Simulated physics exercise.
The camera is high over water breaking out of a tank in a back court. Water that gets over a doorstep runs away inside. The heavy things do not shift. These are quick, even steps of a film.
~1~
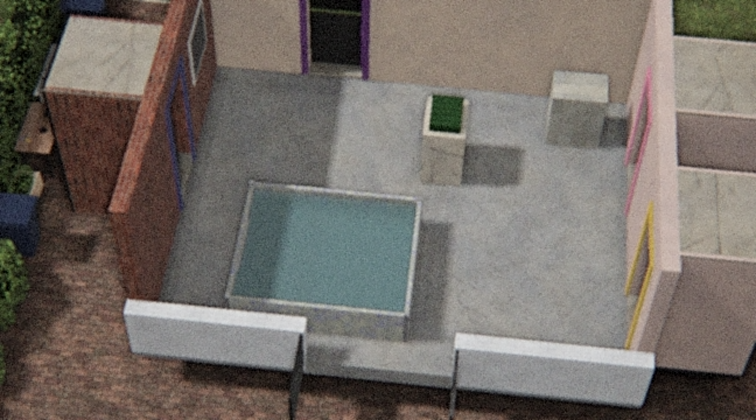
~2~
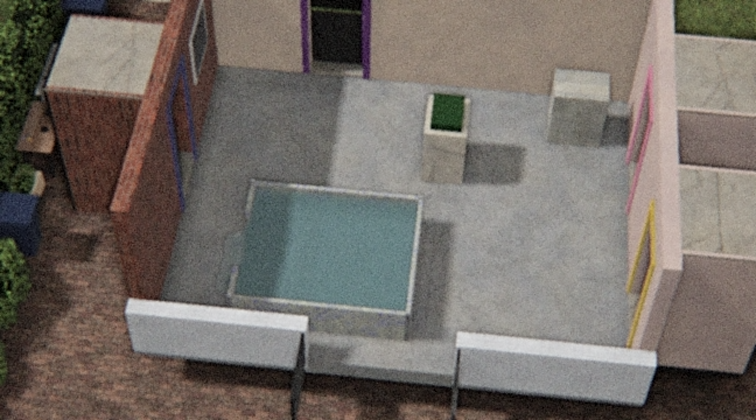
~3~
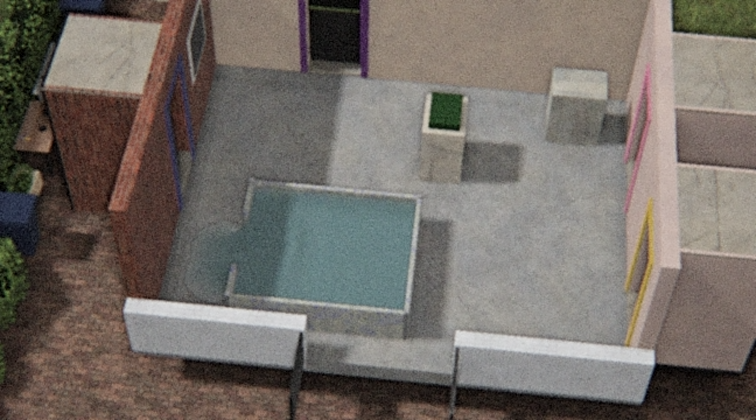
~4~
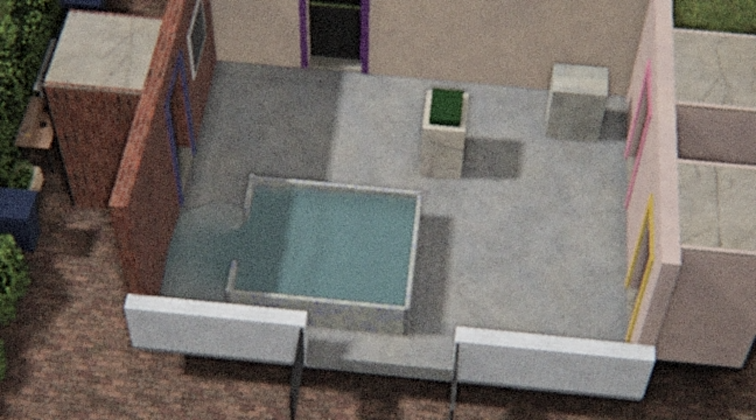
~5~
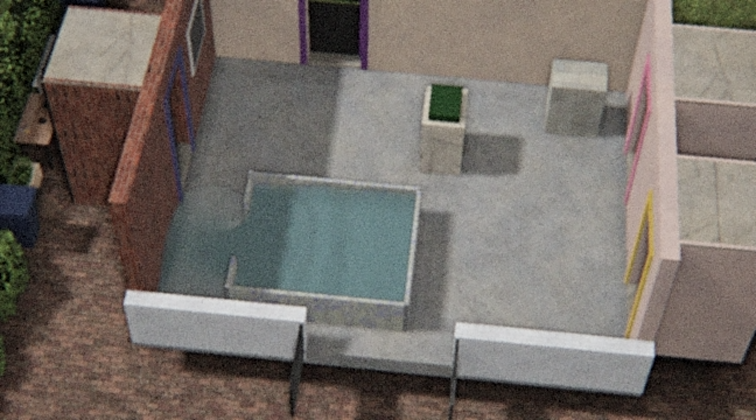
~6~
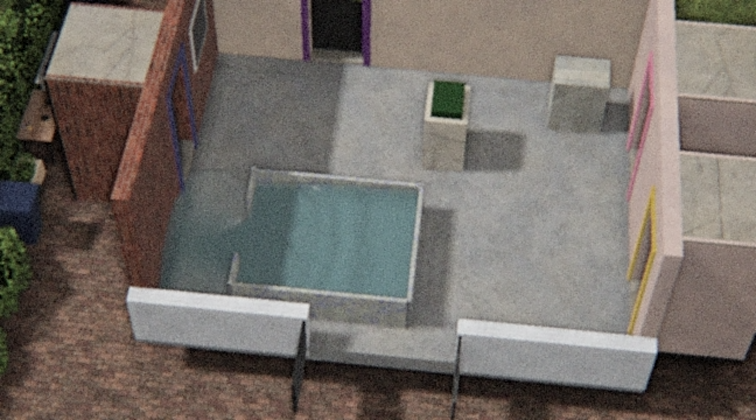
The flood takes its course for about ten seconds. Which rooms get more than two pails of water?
In the end: The blue door stays under that; the pink door stays under that; the yellow door stays under that; the purple door takes more than that.
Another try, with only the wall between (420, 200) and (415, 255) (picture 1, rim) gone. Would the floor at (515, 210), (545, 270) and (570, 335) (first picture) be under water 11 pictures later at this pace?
One after the other: Flooded, flooded, covered.
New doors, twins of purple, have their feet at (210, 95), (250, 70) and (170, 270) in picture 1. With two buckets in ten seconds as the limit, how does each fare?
One after the other: Holds, goes over, is over.
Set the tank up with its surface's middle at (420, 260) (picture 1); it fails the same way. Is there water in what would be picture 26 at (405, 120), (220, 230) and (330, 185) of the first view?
In turn: Clear, covered, no water.
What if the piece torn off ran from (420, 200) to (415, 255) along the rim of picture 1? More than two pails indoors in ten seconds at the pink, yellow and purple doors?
In short: The pink door is over, the yellow door goes over, the purple door lets less in.
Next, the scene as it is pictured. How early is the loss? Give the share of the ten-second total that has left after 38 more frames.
About 60 per cent.
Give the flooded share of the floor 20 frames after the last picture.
I make it 45 per cent.
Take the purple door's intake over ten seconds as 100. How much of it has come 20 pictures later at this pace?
Roughly 15 per cent.
A moment on, water covers 10 % of the floor; the blue door wet at the sill, nothing in, the pink door not reached, the yellow door not reached, the purple door not reached.
Next, water covers 30 % of the floor; the blue door wet at the sill, nothing in, the pink door not reached, the yellow door not reached, the purple door not reached.
Then, water covers 45 % of the floor; the blue door wet at the sill, nothing in, the pink door not reached, the yellow door not reached, the purple door under two buckets in.
Later, water covers 65 % of the floor; the blue door wet at the sill, nothing in, the pink door not reached, the yellow door under two buckets in, the purple door over two buckets in.
In the end, water covers 95 % of the floor; the blue door wet at the sill, nothing in, the pink door wet at the sill, nothing in, the yellow door under two buckets in, the purple door over two buckets in.
